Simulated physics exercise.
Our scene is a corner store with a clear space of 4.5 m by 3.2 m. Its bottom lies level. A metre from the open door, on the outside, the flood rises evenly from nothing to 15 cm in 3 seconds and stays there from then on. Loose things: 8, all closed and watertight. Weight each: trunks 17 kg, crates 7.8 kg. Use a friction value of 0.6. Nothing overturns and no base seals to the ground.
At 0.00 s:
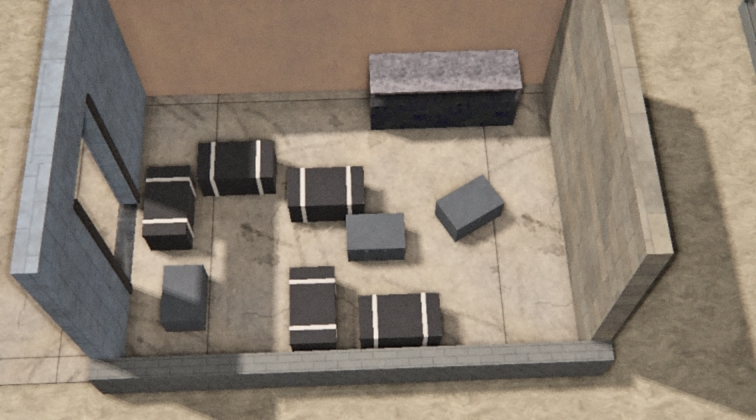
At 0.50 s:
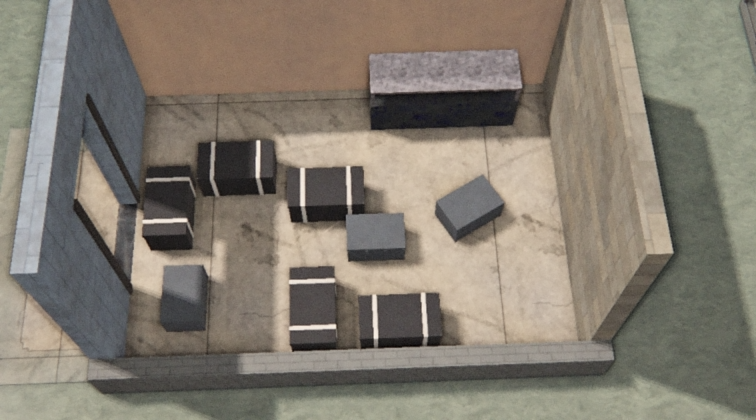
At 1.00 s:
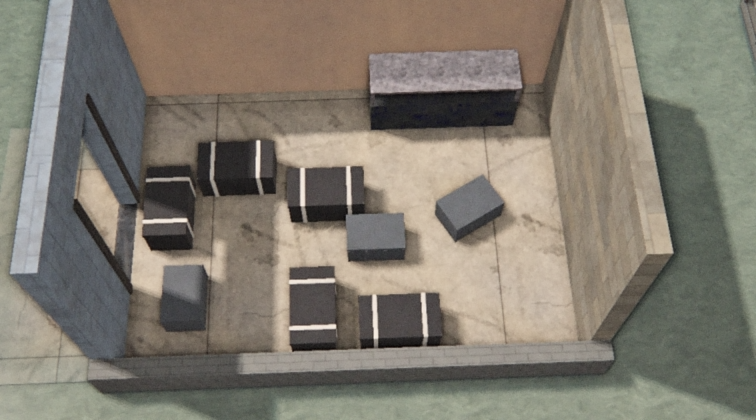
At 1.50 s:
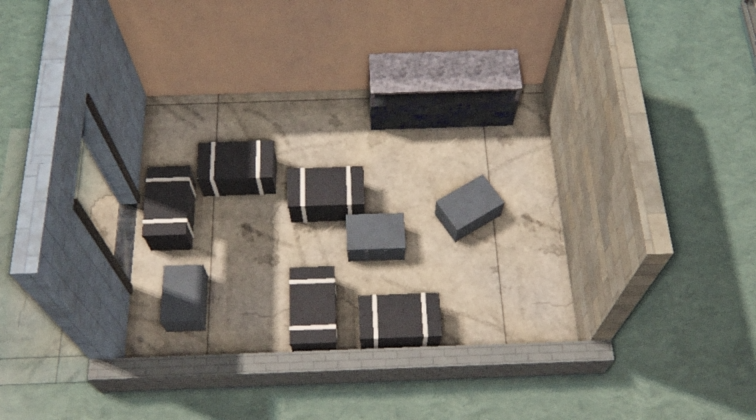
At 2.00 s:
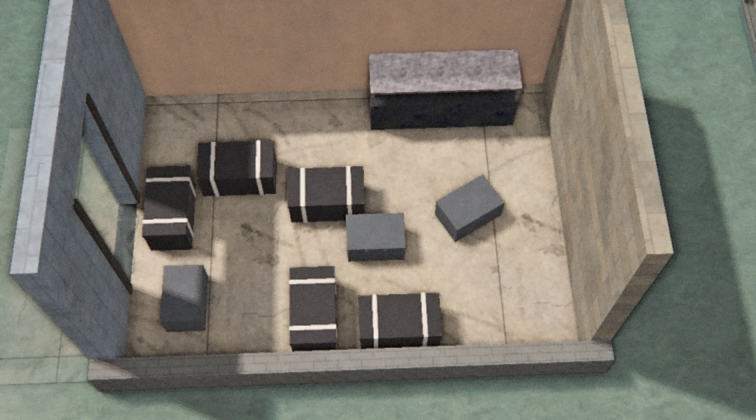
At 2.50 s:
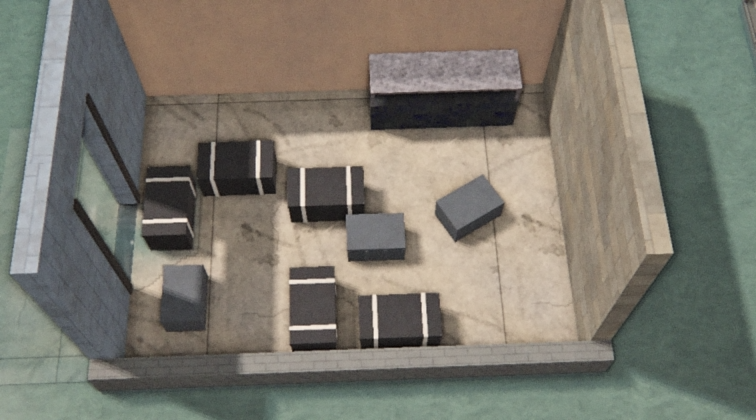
The footage shows a roofless room holding dark banded trunks, plain grey crates and a long counter, while the ground outside turns from sandy to blue-green as water spreads around the walls and reaches the left doorway; the objects stay still.
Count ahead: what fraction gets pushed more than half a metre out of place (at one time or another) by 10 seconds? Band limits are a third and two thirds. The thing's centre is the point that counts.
I expect the share that gets shoved will be two thirds or beyond.
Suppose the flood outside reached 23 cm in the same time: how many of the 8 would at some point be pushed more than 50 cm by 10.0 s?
So the tally would be 8.
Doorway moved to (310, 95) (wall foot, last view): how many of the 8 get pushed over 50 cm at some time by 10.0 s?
The answer would then be 3.
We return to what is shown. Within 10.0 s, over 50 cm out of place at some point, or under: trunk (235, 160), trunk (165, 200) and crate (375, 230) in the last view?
Order as asked - a bigger shift, a bigger shift, a bigger shift.
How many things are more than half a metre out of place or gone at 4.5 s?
By that time the total stands at 1.
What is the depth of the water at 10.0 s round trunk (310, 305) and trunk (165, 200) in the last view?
5 and 5 cm.
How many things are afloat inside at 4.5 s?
By my count, 0.
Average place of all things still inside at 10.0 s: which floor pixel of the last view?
About (394, 209).
After 3.5 s 0 of 8 are over 50 cm from their spots; 0 afloat.
After 4.5 s 1 of 8 are over 50 cm from their spots; 0 afloat.
After 7.0 s 1 of 8 are over 50 cm from their spots; 3 afloat.
After 10.0 s 7 of 8 are over 50 cm from their spots, and 7 have been at some point; 5 afloat.
